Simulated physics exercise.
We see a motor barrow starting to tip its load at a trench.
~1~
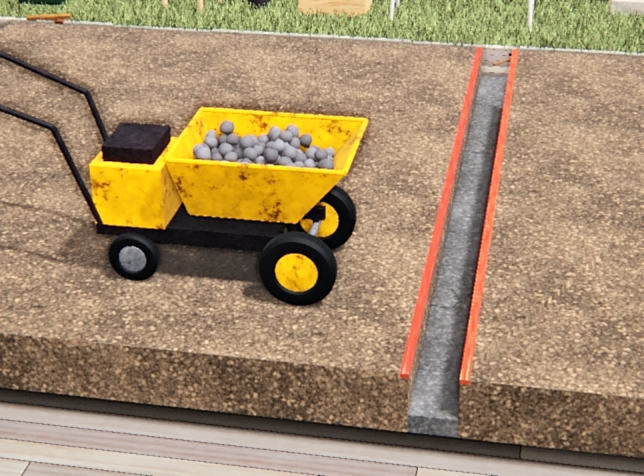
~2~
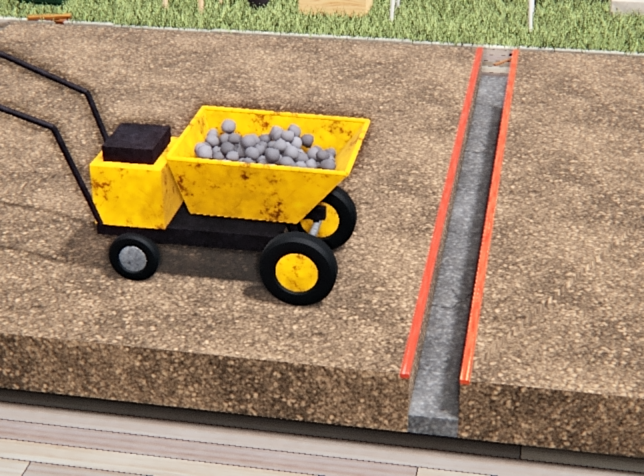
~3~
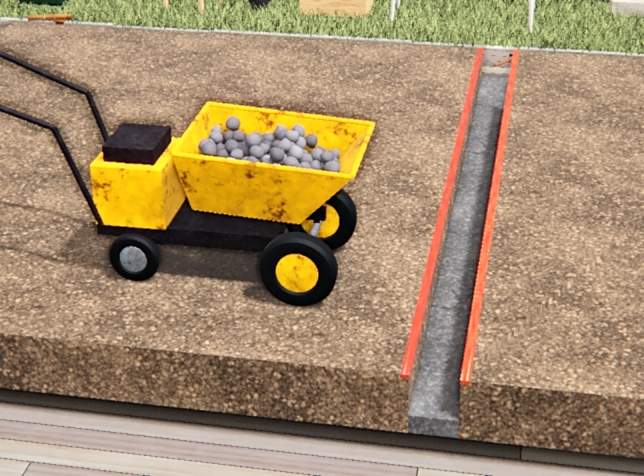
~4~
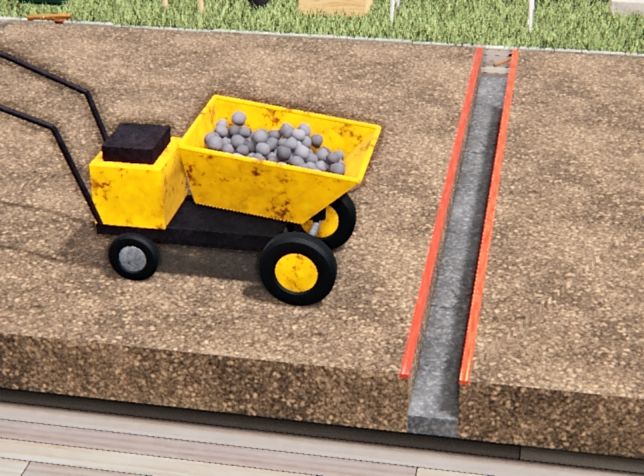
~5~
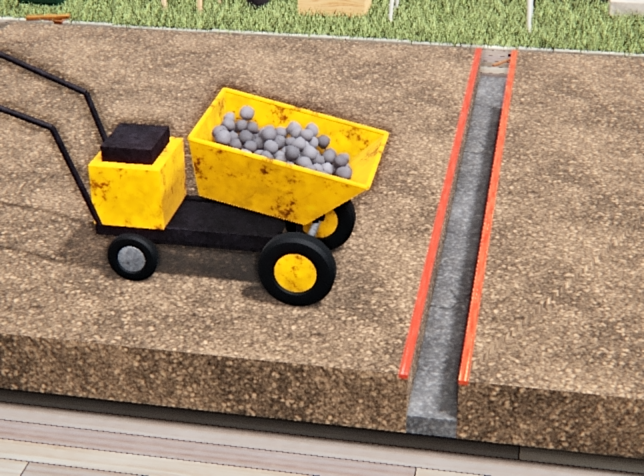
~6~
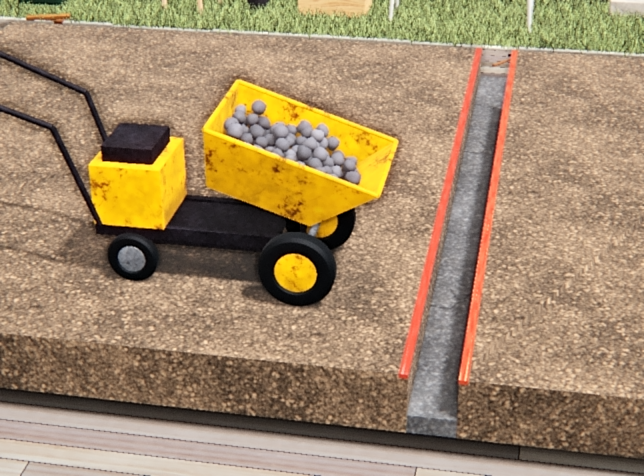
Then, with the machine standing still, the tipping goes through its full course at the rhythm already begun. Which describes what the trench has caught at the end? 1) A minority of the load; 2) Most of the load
(2) Most of the load.
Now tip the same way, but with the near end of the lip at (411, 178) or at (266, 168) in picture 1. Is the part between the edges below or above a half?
Okay, first it's a smaller portion, and then it's a smaller portion.
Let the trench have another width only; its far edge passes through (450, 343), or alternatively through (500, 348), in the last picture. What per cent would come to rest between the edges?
The first case gives close to 40 per cent and the second close to 90 per cent.
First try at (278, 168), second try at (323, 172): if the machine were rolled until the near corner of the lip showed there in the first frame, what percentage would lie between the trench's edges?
It works out to 40 per cent in the first case and 70 per cent in the second.
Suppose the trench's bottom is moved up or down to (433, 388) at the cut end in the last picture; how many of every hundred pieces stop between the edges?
The share would be roughly 30 per cent.
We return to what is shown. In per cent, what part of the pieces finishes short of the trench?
Roughly 0 in a hundred.
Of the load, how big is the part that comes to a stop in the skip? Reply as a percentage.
It comes out at some 15 in a hundred.
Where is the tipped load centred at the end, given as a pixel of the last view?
Near pixel (454, 304).
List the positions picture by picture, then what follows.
The first picture shows lip of the skip at (344, 173), level; top of the load at (251, 155), round cobbles; first edge of the trench at (412, 339); far edge at (470, 344), the trench under half as wide as the skip, and about as deep as wide.
The second picture shows lip of the skip at (346, 174), level; top of the load at (252, 155).
The third picture shows lip of the skip at (352, 177), tipped barely; top of the load at (263, 149).
The fourth picture shows lip of the skip at (358, 181), tipped a little; top of the load at (251, 147).
The fifth picture shows lip of the skip at (367, 188), tipped a little; top of the load at (246, 138).
The sixth picture shows lip of the skip at (377, 196), tipped clearly; top of the load at (257, 133); first edge of the trench at (411, 339); far edge at (469, 345).
Soon after the last picture, skip tipped steeply; all in the skip.
A little later, skip tipped right over; about two thirds in the skip; about a third in or heaped over the trench; a stray few beyond it; a stray few falling.
Later still, skip tipped right over; about a quarter in the skip; about two thirds in or heaped over the trench; a small part beyond it.
At rest, skip tipped right over; a small part in the skip; a stray few short of the trench; about two thirds in or heaped over the trench; a small part beyond it.
